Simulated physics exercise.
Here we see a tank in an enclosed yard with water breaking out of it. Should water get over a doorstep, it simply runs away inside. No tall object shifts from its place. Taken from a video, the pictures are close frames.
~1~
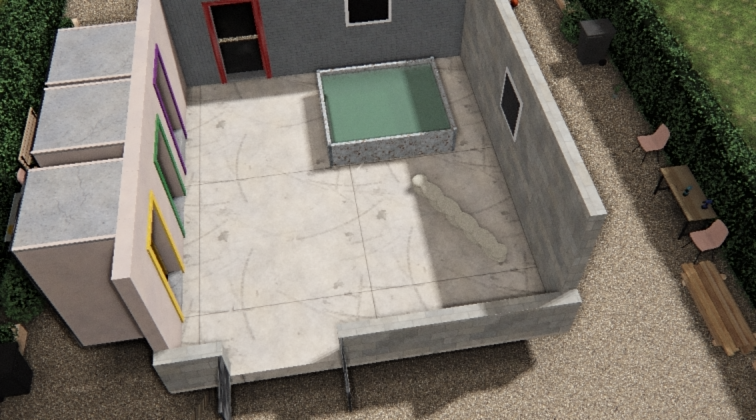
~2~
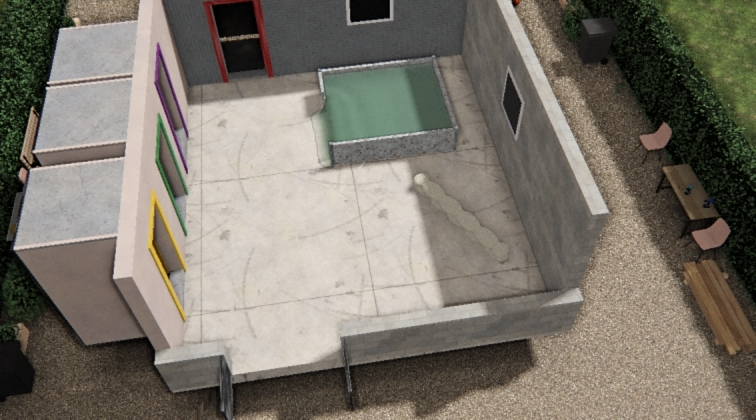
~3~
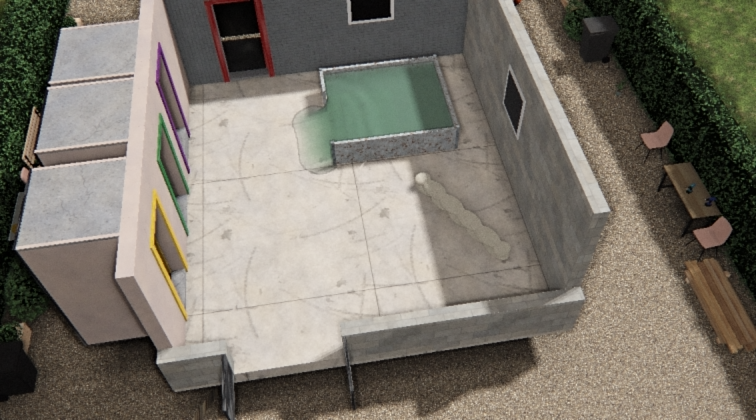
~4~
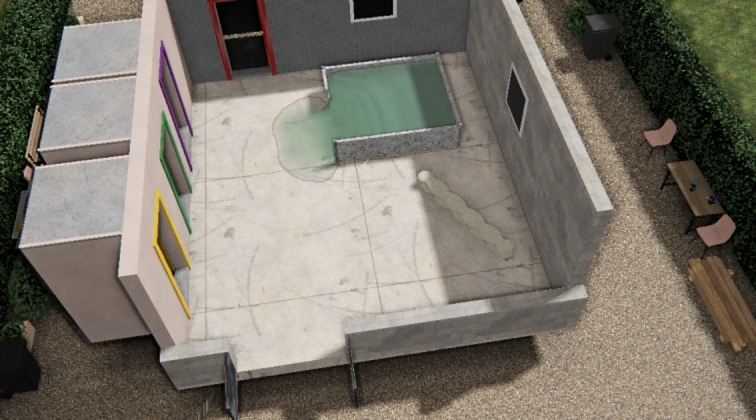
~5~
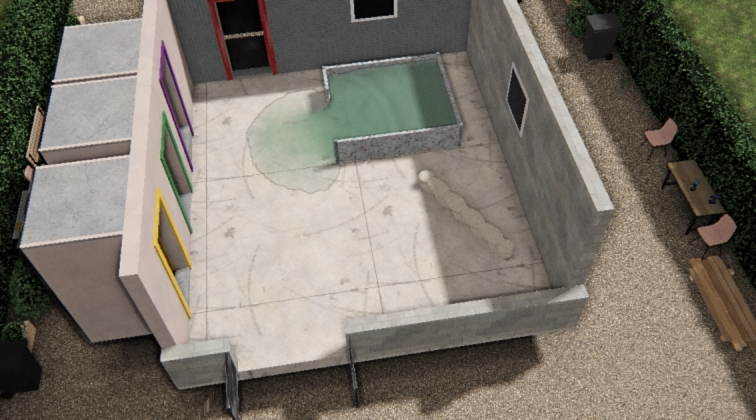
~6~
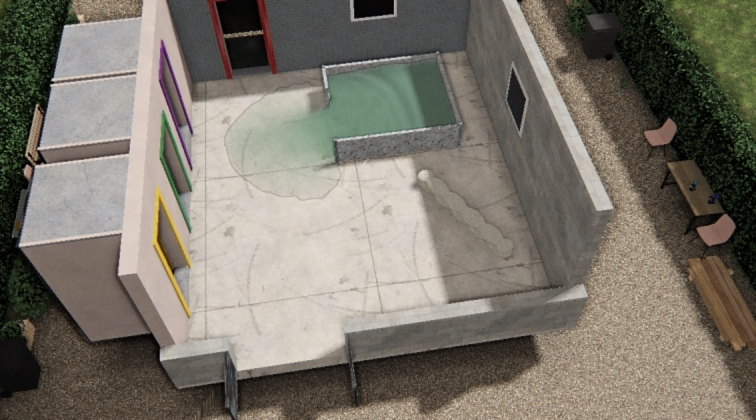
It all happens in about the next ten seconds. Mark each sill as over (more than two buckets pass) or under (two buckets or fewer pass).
The red door is over, the green door is over, the yellow door is under, the purple door is under.
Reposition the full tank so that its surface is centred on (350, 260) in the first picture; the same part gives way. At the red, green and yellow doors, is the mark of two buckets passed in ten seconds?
Well, the red door tops the threshold, the green door tops the threshold, and the yellow door tops the threshold.
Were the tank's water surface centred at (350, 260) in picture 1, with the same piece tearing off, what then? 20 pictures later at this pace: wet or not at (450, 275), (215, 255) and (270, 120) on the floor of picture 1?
Spared, hit, spared.
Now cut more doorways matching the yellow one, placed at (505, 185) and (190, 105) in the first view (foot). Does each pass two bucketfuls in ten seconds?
Comes up short; tops it.
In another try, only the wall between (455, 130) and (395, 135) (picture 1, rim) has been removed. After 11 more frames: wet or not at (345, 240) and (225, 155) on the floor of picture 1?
Taking the two points in order, the first is waterlogged and the second is left dry.
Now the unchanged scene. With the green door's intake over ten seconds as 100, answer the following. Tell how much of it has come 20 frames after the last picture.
Approximately 50 in a hundred, I reckon.
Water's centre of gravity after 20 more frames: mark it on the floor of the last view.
Estimate: (306, 142).
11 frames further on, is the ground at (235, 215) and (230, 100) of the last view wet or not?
Going in order, I'd call them drenched and drenched.
A moment on, water covers 25 % of the floor; the red door wet at the sill, nothing in, the green door not reached, the yellow door not reached, the purple door wet at the sill, nothing in.
Next, water covers 30 % of the floor; the red door wet at the sill, nothing in, the green door over two buckets in, the yellow door not reached, the purple door wet at the sill, nothing in.
Then, water covers 40 % of the floor; the red door under two buckets in, the green door far over two buckets in, the yellow door wet at the sill, nothing in, the purple door wet at the sill, nothing in.
Later, water covers 60 % of the floor; the red door over two buckets in, the green door far over two buckets in, the yellow door wet at the sill, nothing in, the purple door wet at the sill, nothing in.
In the end, water covers 85 % of the floor; the red door far over two buckets in, the green door far over two buckets in, the yellow door wet at the sill, nothing in, the purple door wet at the sill, nothing in.
